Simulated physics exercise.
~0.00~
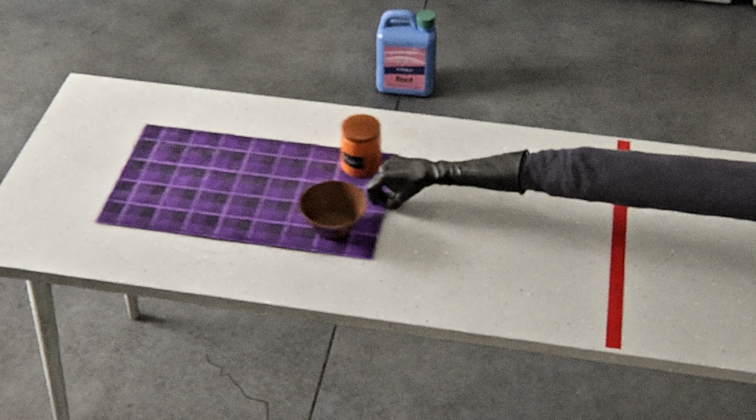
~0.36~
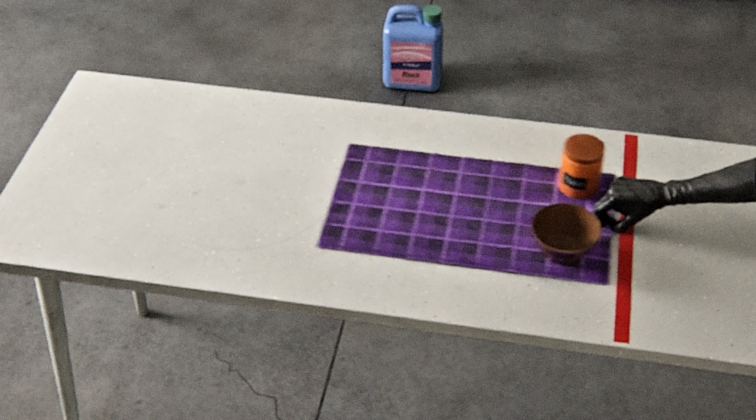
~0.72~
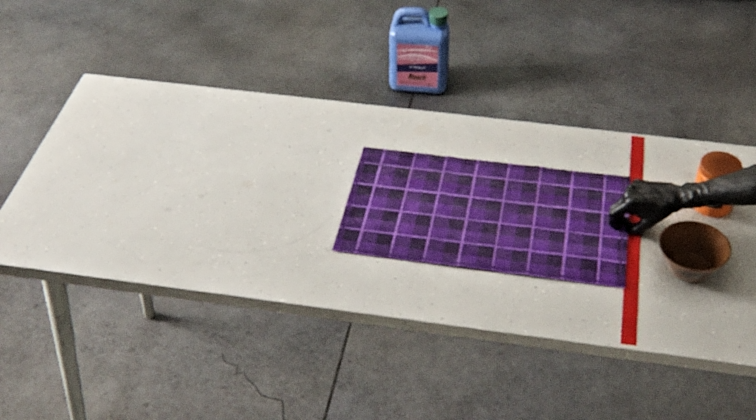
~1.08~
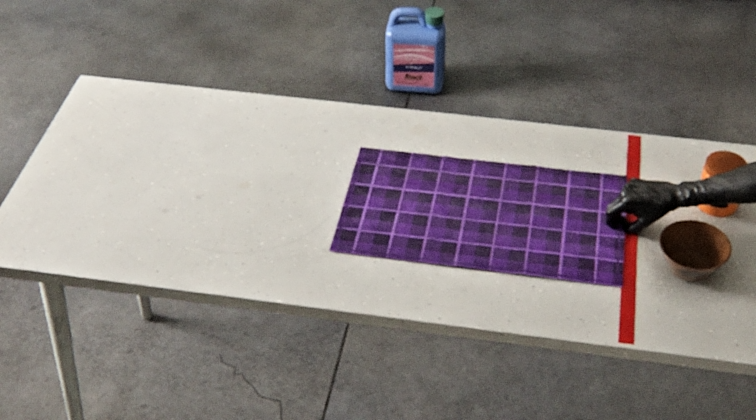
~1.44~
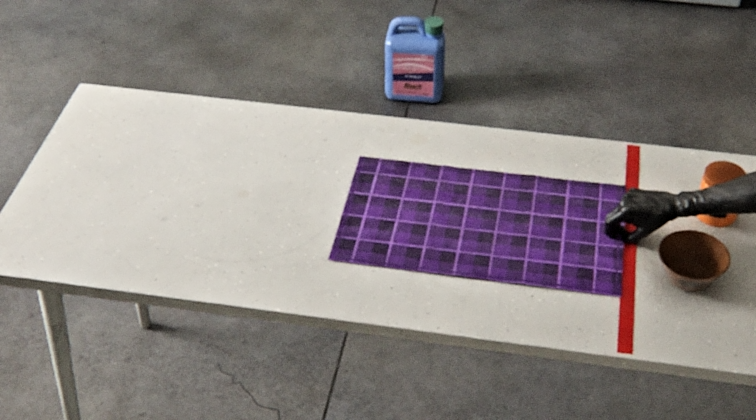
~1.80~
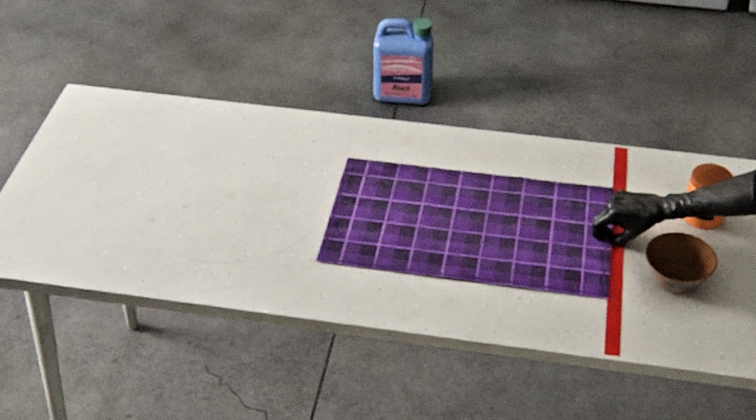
On a white table, a black-gloved hand pulled a purple checked cloth carrying a brown bowl and an orange jar rightward, stopping it at a red line, and both slid off its front edge, ending up on the bare table beyond the line, the jar still upright.
